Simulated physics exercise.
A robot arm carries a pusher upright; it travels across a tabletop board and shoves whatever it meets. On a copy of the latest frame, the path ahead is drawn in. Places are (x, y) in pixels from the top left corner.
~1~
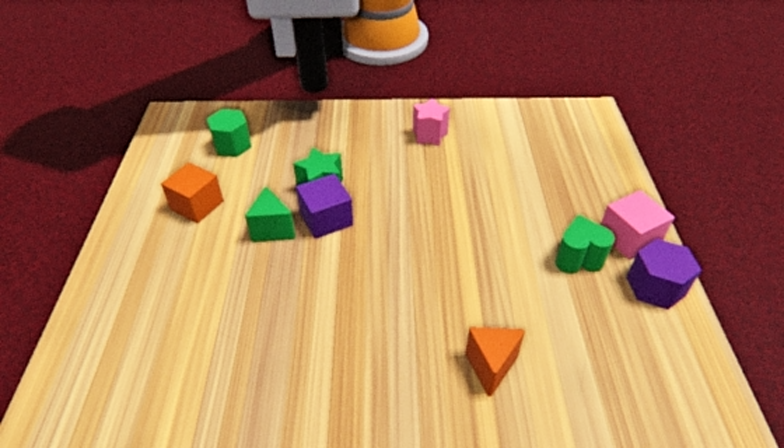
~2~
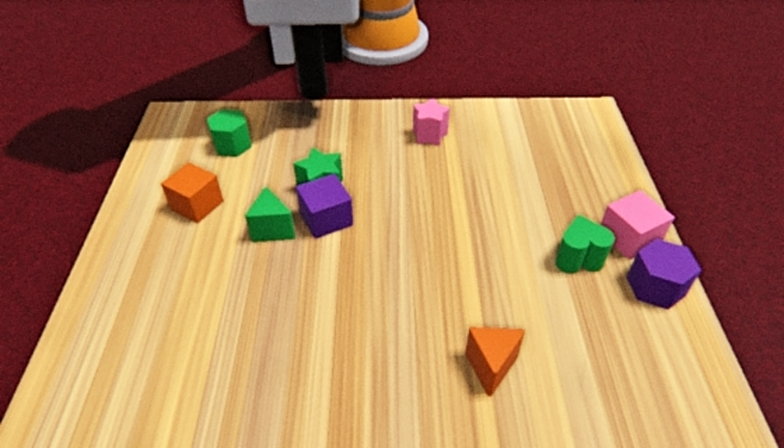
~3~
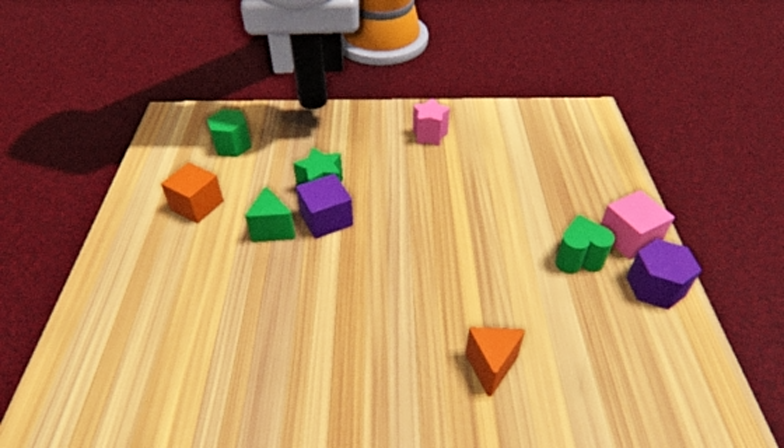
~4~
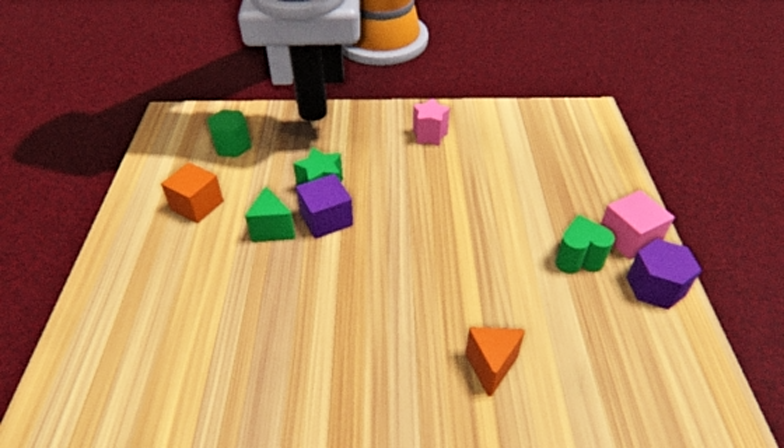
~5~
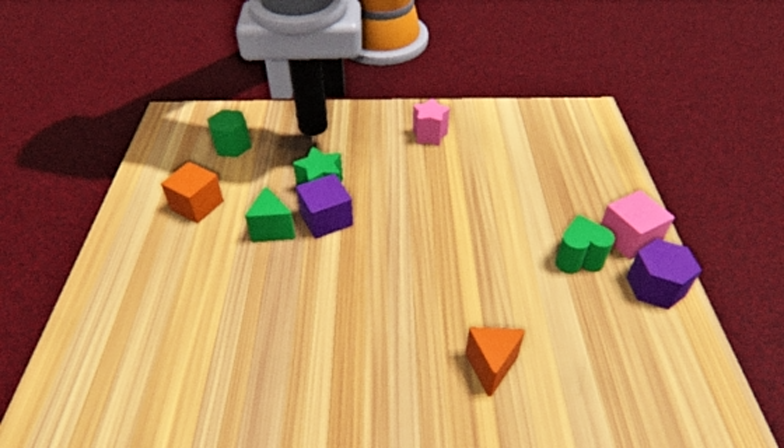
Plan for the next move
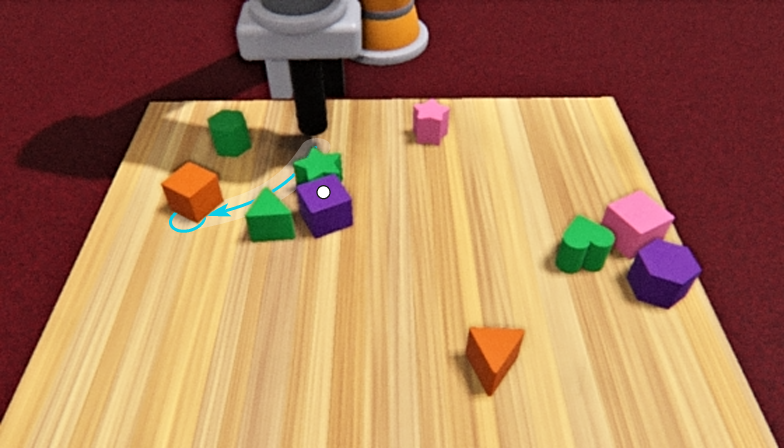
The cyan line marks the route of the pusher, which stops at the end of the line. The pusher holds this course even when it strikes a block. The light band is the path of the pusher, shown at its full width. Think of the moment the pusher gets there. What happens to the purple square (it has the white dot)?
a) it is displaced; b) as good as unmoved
(b)
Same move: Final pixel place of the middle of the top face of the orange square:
It comes to (152, 178).
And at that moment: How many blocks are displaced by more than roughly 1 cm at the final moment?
Moved: Just one.
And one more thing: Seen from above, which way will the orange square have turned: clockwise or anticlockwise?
Twists clockwise.
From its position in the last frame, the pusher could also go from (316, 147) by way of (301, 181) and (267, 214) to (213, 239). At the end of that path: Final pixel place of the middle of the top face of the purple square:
It sits at (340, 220).
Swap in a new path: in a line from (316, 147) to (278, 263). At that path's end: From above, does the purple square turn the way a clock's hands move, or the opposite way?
Top view: Counterclockwise.
Path on the board, from (316, 147) over (290, 179) and (245, 205) to (188, 219); the dot is on the purple square.
On the path given first. One third of the way, pusher (286, 160); nothing pushed yet.
Two thirds of the way, pusher (238, 186); nothing pushed yet.
At the end, pusher (181, 199); orange square (152, 178), turned 20° clockwise; purple square in place.
